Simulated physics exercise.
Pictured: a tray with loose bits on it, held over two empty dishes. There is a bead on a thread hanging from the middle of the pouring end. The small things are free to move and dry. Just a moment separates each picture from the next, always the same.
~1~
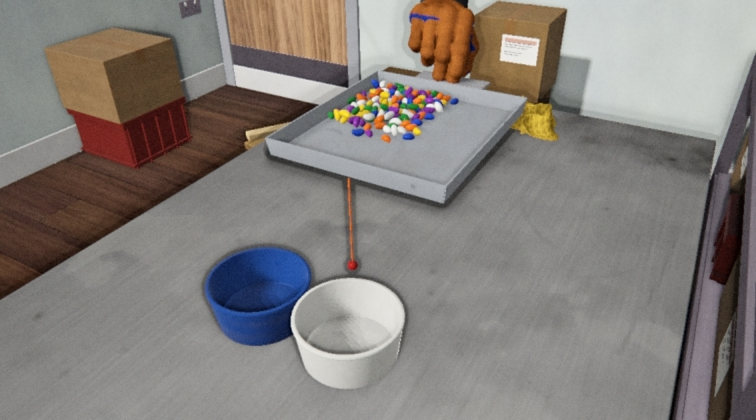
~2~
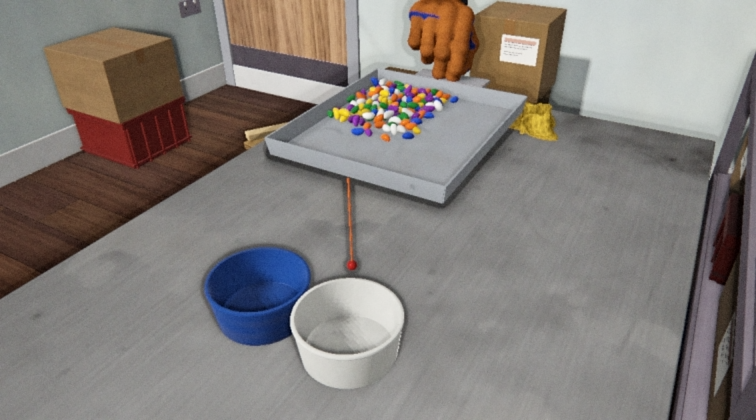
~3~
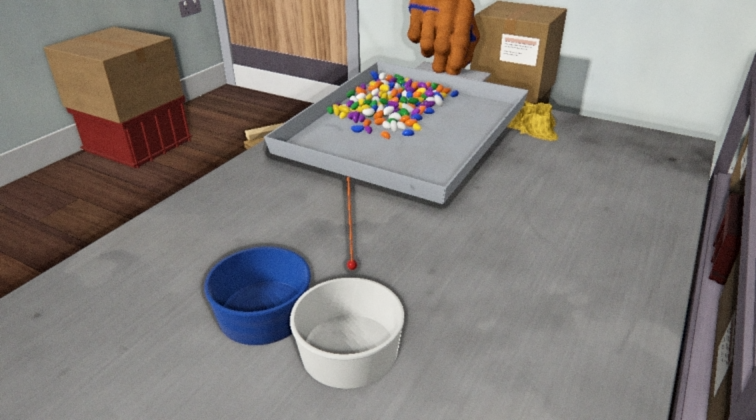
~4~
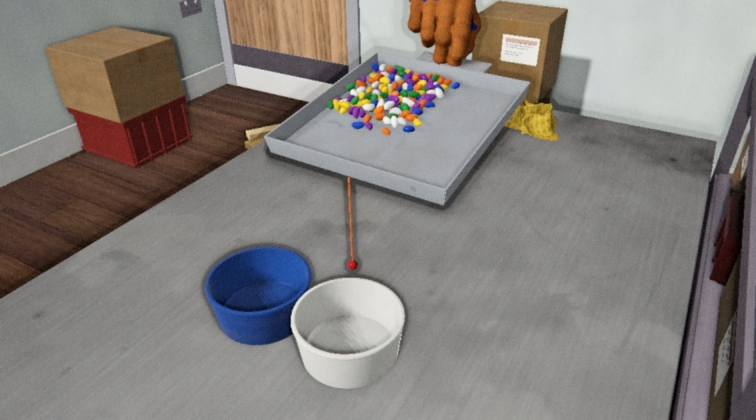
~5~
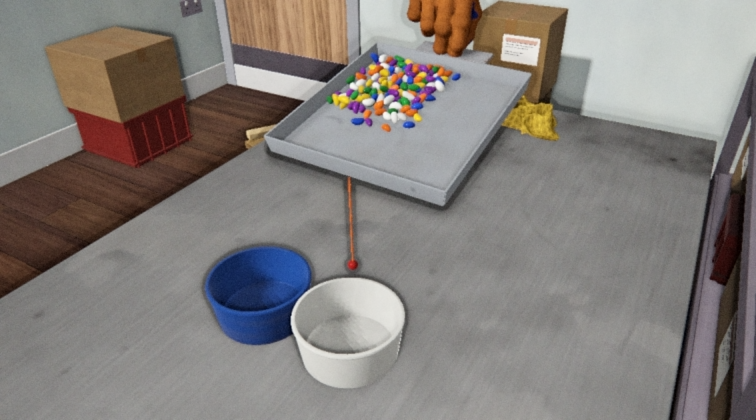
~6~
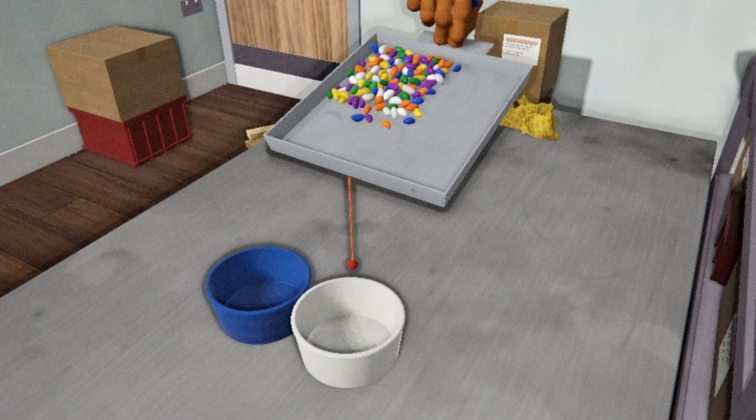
A gray tray of colorful jelly beans slowly tilted as a brown, furry-looking hand raised its far end, while the blue and white bowls and the red bead on its thread stayed still.
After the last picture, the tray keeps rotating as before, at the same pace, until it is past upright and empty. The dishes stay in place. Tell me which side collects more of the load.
The dish to the right will collect more.
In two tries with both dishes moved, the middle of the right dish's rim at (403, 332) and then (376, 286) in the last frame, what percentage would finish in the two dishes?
First case: Some 90 %; second case: Some 30 %.
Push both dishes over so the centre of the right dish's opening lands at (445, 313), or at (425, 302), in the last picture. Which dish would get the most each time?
One: The right one. Two: The right one.
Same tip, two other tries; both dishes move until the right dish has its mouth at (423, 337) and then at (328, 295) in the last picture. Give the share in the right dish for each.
Close to 40 in a hundred, then close to 50 in a hundred.
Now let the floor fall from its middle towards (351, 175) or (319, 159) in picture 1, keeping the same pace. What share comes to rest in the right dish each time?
For the first aim it is 40 in a hundred, for the second 0 in a hundred.
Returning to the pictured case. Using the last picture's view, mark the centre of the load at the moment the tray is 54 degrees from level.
I'd mark the middle close to (366, 158).
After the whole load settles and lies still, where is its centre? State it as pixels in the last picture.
Resting centre, last frame: Roughly (356, 351).
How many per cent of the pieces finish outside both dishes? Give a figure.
Some 30 per cent.
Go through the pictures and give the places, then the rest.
In the first frame, corners of the pouring end (269, 138) and (444, 184), level; middle of the load (394, 108), jelly beans; left dish (227, 323); right dish (318, 366); bead on its thread (353, 265).
In the second frame, corners of the pouring end (269, 137) and (444, 185), level; middle of the load (394, 107).
In the third frame, corners of the pouring end (269, 136) and (443, 186), tipped barely, lowest at the right corner; middle of the load (394, 102).
In the fourth frame, corners of the pouring end (269, 136) and (444, 187), tipped a little, lowest at the right corner; middle of the load (394, 95).
In the fifth frame, corners of the pouring end (268, 135) and (444, 189), tipped a little, lowest at the right corner; middle of the load (394, 89).
In the sixth frame, corners of the pouring end (268, 134) and (444, 191), tipped a little, lowest at the right corner; middle of the load (394, 82); left dish (227, 322); right dish (318, 365).
Just after the last frame, tray tipped steeply; almost all on the tray; just a few in the right dish; just a few in the air.
A moment on, tray tipped right over; almost all on the tray; just a few in the right dish; just a few outside both.
Further on, tray tipped past a quarter turn; roughly two thirds in the right dish; about a tenth in the left dish; roughly a third outside both; just a few in the air.
When it is over, tray tipped past a quarter turn; roughly two thirds in the right dish; about a tenth in the left dish; roughly a third outside both; just a few in the air.
